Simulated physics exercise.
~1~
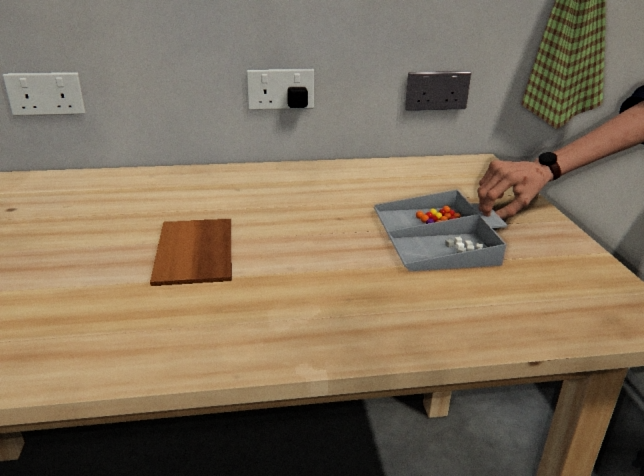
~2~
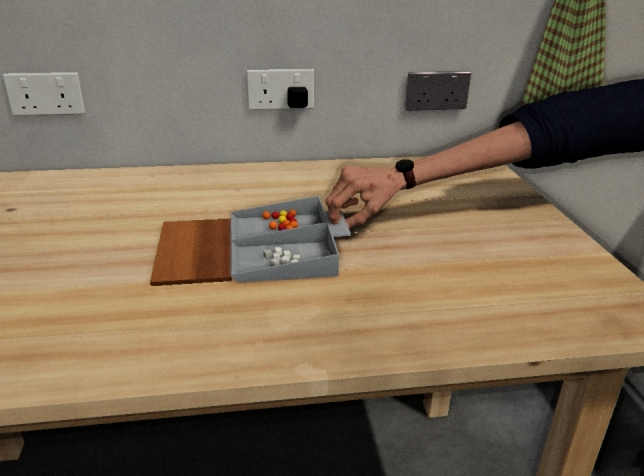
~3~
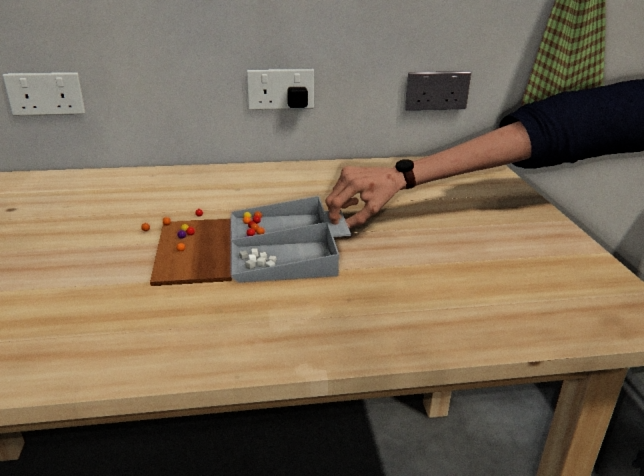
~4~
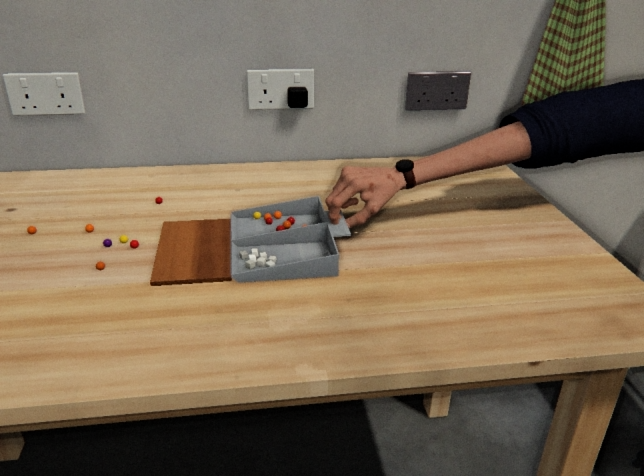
In this clip, a hand pushes a divided gray tray leftward across a wooden table until it stops against a flat brown board; the white pieces shift forward but stay inside, while about half of the colorful balls spill over the board onto the table.
